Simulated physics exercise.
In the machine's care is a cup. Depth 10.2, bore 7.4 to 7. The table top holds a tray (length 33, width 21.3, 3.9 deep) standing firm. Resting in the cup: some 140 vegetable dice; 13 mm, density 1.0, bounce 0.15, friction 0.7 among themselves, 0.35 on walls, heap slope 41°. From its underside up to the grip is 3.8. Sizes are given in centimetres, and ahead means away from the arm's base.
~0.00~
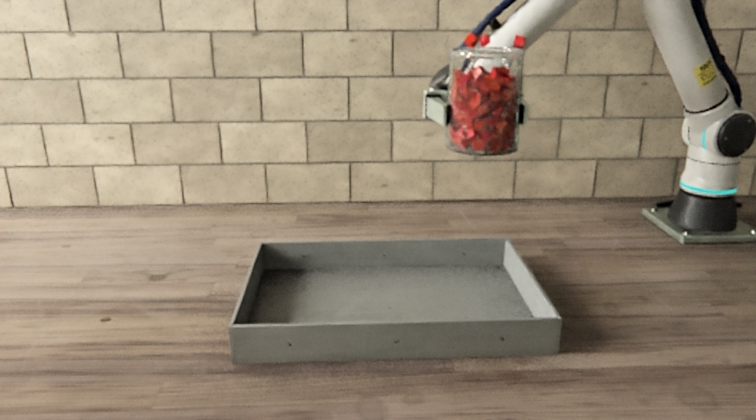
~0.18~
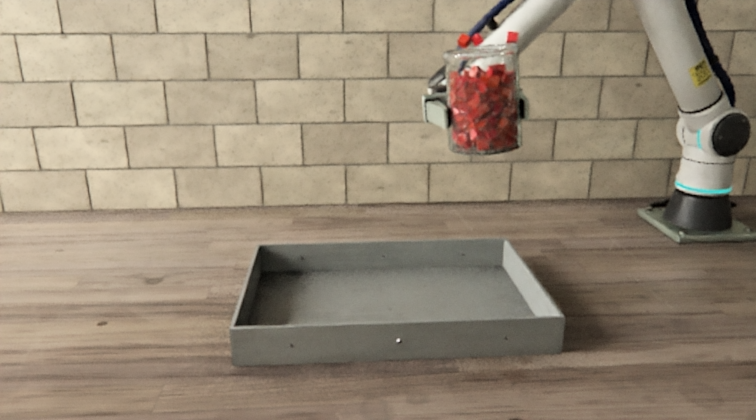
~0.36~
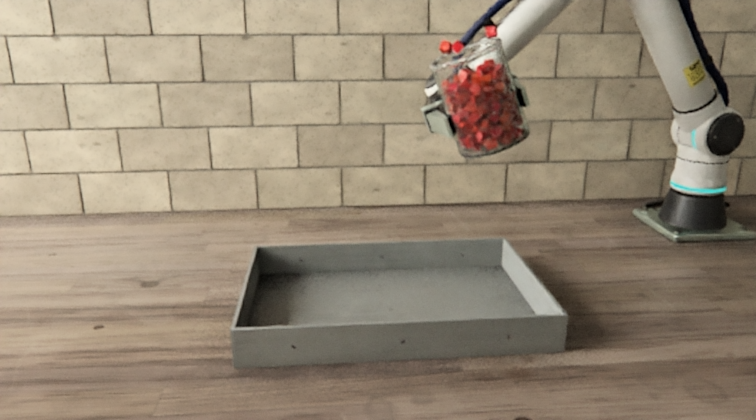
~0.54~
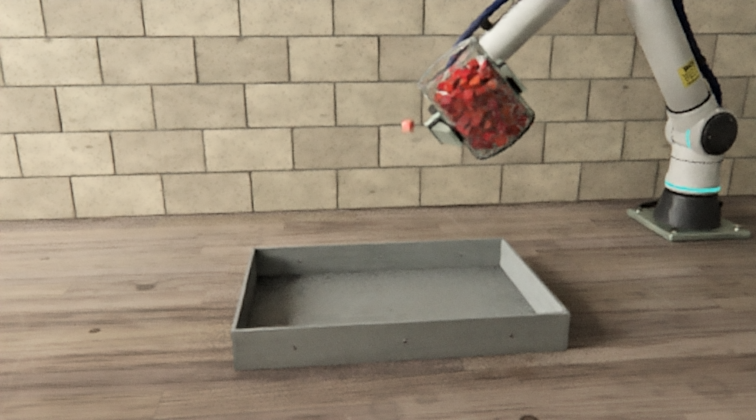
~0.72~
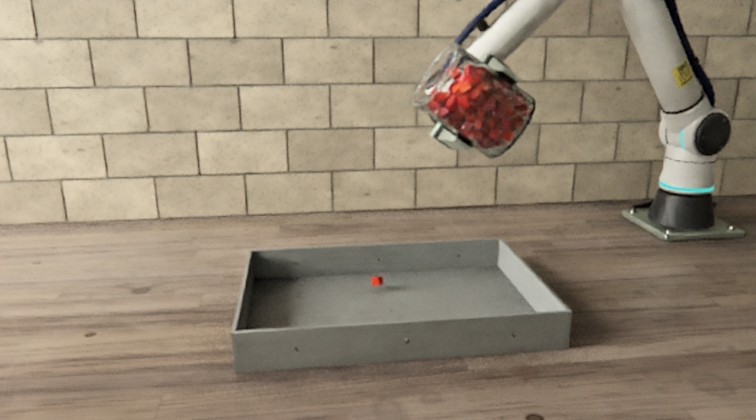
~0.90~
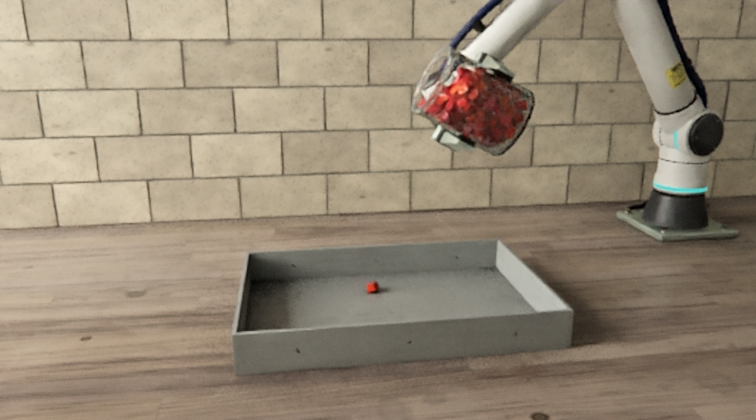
At the start, a robot arm holds a clear cup heaped with red vegetable dice upright above and behind an empty gray tray on a wooden table top. The arm tilts the cup steadily to the left, and a single red piece drops out and lands in the tray while the rest stay inside.
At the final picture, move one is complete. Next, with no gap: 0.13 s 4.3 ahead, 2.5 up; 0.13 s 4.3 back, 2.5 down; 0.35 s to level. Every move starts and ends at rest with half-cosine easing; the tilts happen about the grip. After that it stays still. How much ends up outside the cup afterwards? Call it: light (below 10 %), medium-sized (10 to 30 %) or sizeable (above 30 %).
A medium-sized share.
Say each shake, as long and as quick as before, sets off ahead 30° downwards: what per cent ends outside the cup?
Result: Approx. 0 %.
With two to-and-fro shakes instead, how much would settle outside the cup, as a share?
It would come to around 25 %.
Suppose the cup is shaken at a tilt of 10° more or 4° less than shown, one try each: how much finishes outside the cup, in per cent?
First try around 25 %, second around 15 %.
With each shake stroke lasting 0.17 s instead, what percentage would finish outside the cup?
I'd expect close to 5 per cent then.
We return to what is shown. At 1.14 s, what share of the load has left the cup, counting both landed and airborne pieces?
Near 10 per cent so far.
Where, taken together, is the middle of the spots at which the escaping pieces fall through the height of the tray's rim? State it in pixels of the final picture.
I'd say somewhere around (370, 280).
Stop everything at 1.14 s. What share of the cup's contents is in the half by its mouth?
Mouth half share: Roughly 55 %.
After 1.14 s, tilted 62° forward, highest piece 27 above the table; 130 in the cup, 1 in the tray, 12 in flight or on a rim.
After 1.39 s, tilted 17° forward, highest piece 29 above the table; 121 in the cup, 22 in the tray.
After 1.71 s, level, highest piece 29 above the table; 121 in the cup, 22 in the tray.
After 2.76 s, level, highest piece 29 above the table; 121 in the cup, 22 in the tray.
In the end, 121 in the cup, 22 in the tray. That is 15 % outside the cup.
